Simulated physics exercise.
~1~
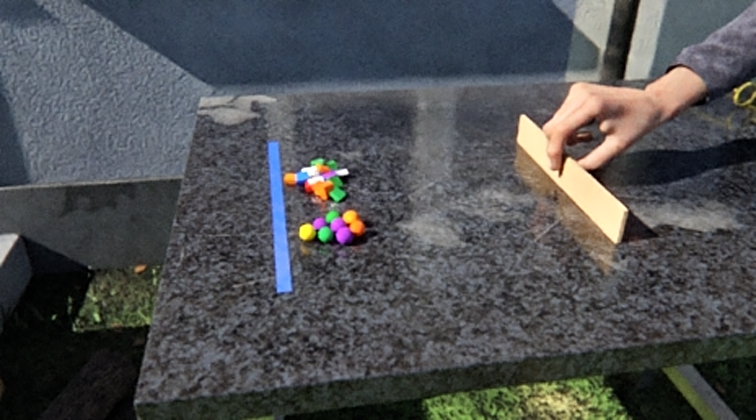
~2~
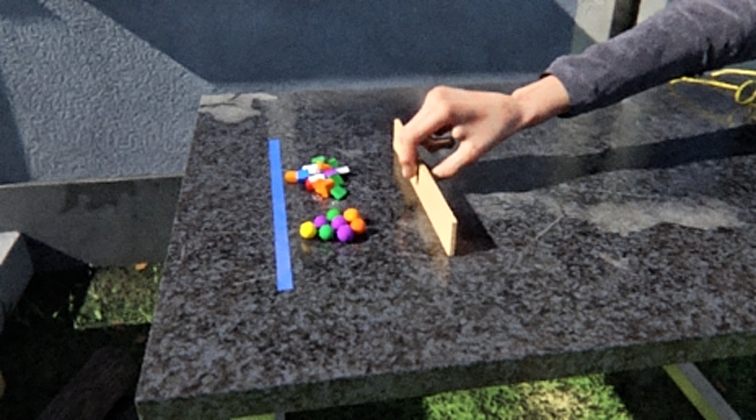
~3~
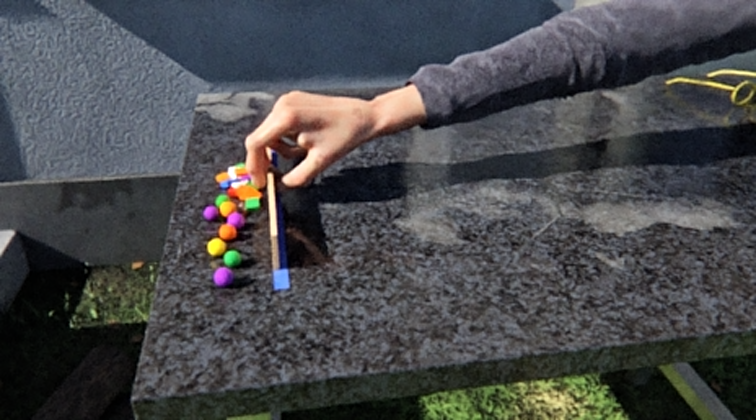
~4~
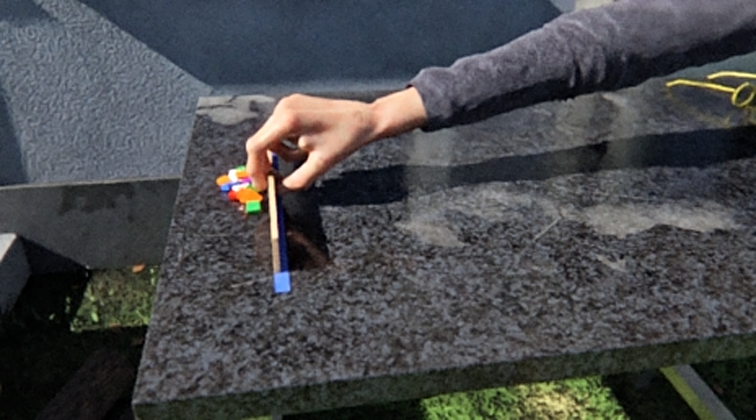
A hand swept an upright piece of card leftward across a speckled stone table, pushing two clusters of colourful little things past blue tape, then stopped there; the nearer round balls all went off the edge, while the farther mixed pieces stayed on top.
